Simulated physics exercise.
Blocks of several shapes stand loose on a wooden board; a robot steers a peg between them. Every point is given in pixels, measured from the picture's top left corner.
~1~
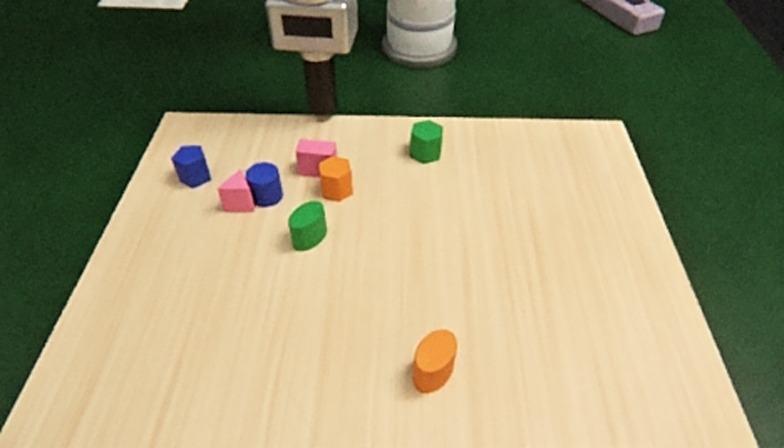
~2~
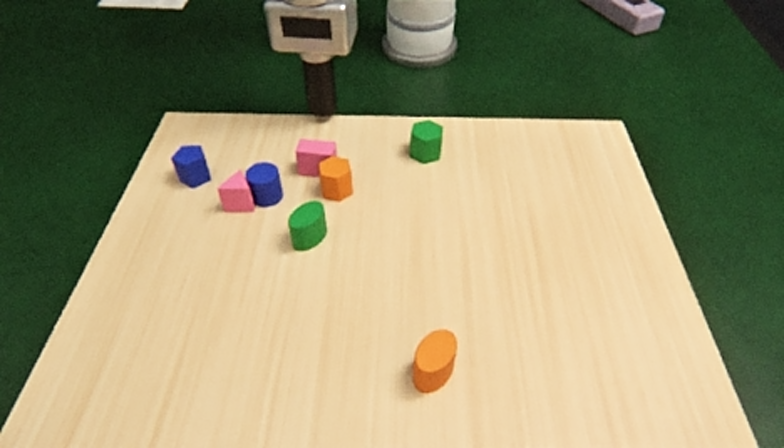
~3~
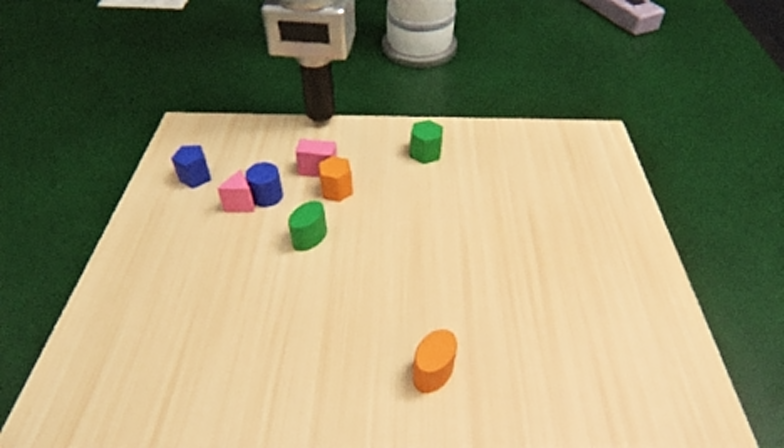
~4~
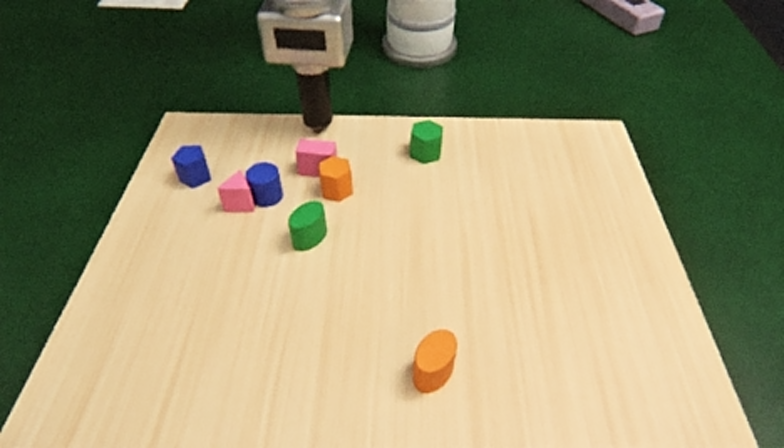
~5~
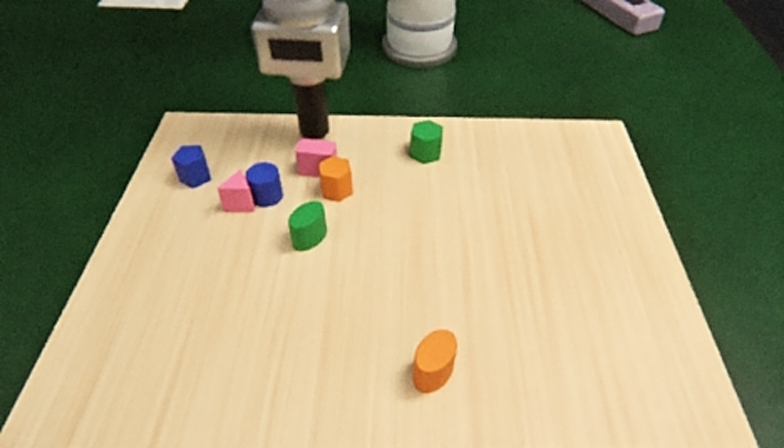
Robot arm lowering its dark peg slowly toward a pink rectangular block on a wooden board, the scattered coloured blocks staying still.
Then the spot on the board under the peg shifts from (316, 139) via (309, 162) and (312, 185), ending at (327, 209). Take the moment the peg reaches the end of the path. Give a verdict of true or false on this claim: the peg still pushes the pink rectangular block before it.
This is true.
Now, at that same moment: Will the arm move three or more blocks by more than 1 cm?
Short answer: No.
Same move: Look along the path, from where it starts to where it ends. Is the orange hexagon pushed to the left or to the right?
Off to the left side.
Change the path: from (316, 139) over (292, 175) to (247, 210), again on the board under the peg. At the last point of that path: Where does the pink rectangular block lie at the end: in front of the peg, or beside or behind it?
I expect it to be beside or behind the peg.
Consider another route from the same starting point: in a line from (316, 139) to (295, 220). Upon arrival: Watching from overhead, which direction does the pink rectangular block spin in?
Looking from above, the answer is counterclockwise.
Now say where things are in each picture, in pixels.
Peg tip (323, 107); block tops, green elliptical block (306, 213); pink rectangular block (316, 146); orange hexagon (335, 166), in the first frame.
Peg (323, 108); blocks unchanged, in the second frame.
Peg (321, 113); blocks unchanged, in the third frame.
Peg (318, 120); blocks unchanged, in the fourth frame.
Peg (315, 131); green elliptical block (306, 213); pink rectangular block (316, 146); orange hexagon (335, 166), in the fifth frame.
What follows on the original path. One third of the way, peg (308, 154); pink rectangular block (319, 153), turned 35° anticlockwise.
Two thirds of the way, peg (311, 177); pink rectangular block (330, 175), turned 70° anticlockwise; orange hexagon (355, 181), turned 20° anticlockwise.
At the end, peg (326, 200); green elliptical block in place; pink rectangular block (351, 196), turned 90° anticlockwise; orange hexagon (380, 194), turned 40° anticlockwise.
